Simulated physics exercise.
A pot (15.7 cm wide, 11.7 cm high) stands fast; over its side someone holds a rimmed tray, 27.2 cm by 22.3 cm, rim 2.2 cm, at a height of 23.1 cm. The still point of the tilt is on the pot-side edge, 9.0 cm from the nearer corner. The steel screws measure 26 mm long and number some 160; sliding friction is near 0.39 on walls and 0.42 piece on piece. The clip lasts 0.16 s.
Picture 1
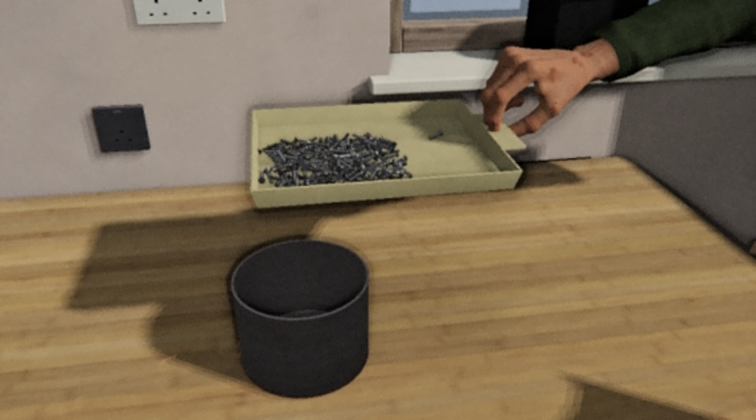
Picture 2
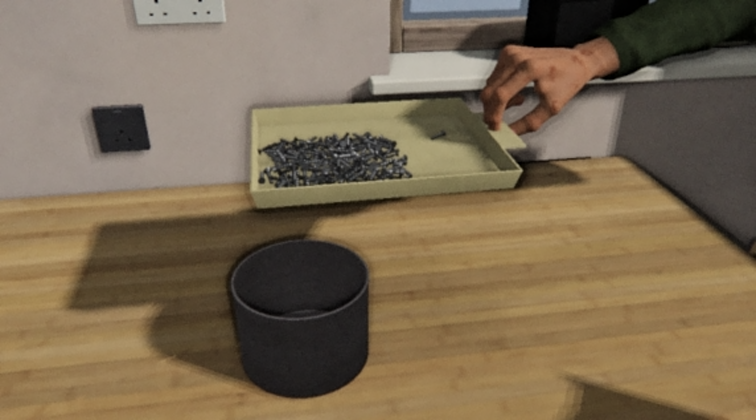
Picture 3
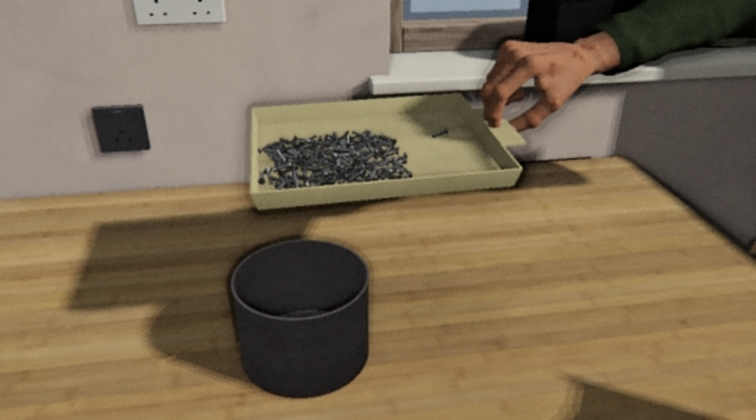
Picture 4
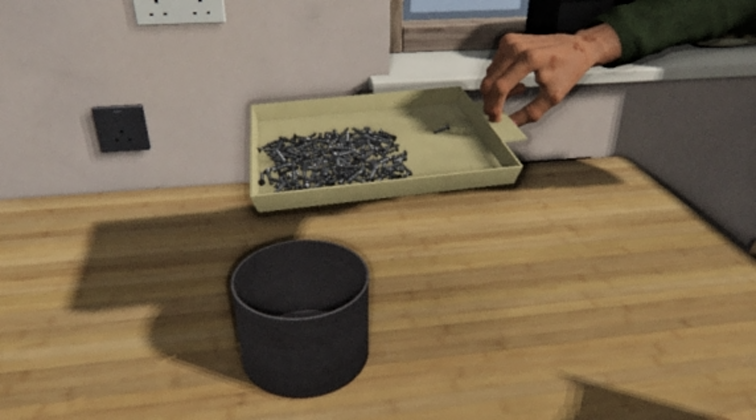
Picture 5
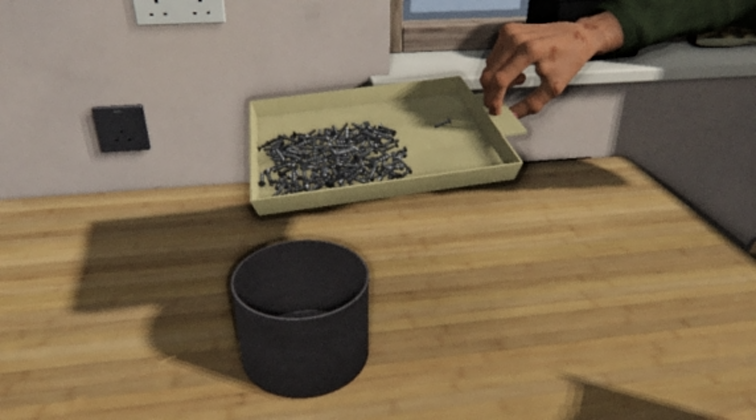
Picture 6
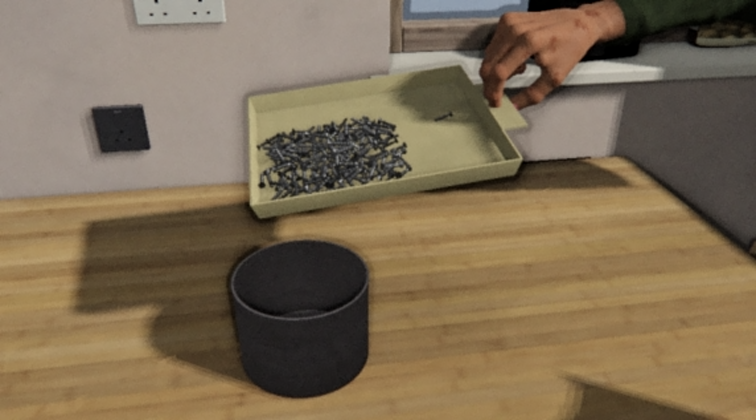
A hand gradually tilts a pale yellow tray of dark screws above a black pot.
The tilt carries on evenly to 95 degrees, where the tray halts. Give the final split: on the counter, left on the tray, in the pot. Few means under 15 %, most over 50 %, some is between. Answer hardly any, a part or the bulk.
Counter: Hardly any, tray: Hardly any, pot: The bulk.
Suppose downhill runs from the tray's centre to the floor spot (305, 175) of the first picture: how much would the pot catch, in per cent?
About 65 per cent.
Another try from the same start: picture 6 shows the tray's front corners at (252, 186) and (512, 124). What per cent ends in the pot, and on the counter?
Pot 0, counter 100.
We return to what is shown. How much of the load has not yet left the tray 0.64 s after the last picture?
About 80 per cent.
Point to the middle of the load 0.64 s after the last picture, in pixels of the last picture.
At about (288, 224).
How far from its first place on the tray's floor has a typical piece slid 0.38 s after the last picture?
Roughly 3 cm.
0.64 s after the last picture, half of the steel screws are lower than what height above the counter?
About 20 cm.
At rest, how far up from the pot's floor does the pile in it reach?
Some 3.0 cm.
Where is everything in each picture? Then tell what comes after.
Tray tilt 0 degrees, front corners at (257, 188) and (515, 169); middle of the pieces at (341, 158); pot at (301, 276), in the first frame.
Tray tilt 0 degrees, front corners at (257, 188) and (515, 169); middle of the pieces at (341, 158), in the second frame.
Tray tilt 2 degrees, front corners at (256, 190) and (515, 167); middle of the pieces at (341, 157), in the third frame.
Tray tilt 4 degrees, front corners at (256, 193) and (515, 164), lowest corner left front; middle of the pieces at (341, 155), in the fourth frame.
Tray tilt 7 degrees, front corners at (256, 197) and (515, 161), lowest corner left front; middle of the pieces at (341, 153), in the fifth frame.
Tray tilt 11 degrees, front corners at (256, 201) and (515, 157), lowest corner left front; middle of the pieces at (340, 151); pot at (301, 276), in the sixth frame.
Then, 0.38 s after the last picture, tilt 51 degrees; the tray holds 100 %, the pot 0 %.
Then, 0.64 s after the last picture, tilt 79 degrees; the tray holds 80 %, the pot 5 %.
Then, 1.00 s after the last picture, tilt 95 degrees; the tray holds 0 %, the pot 95 %.
In the end, counter 5 %, tray 0 %, pot 95 %.
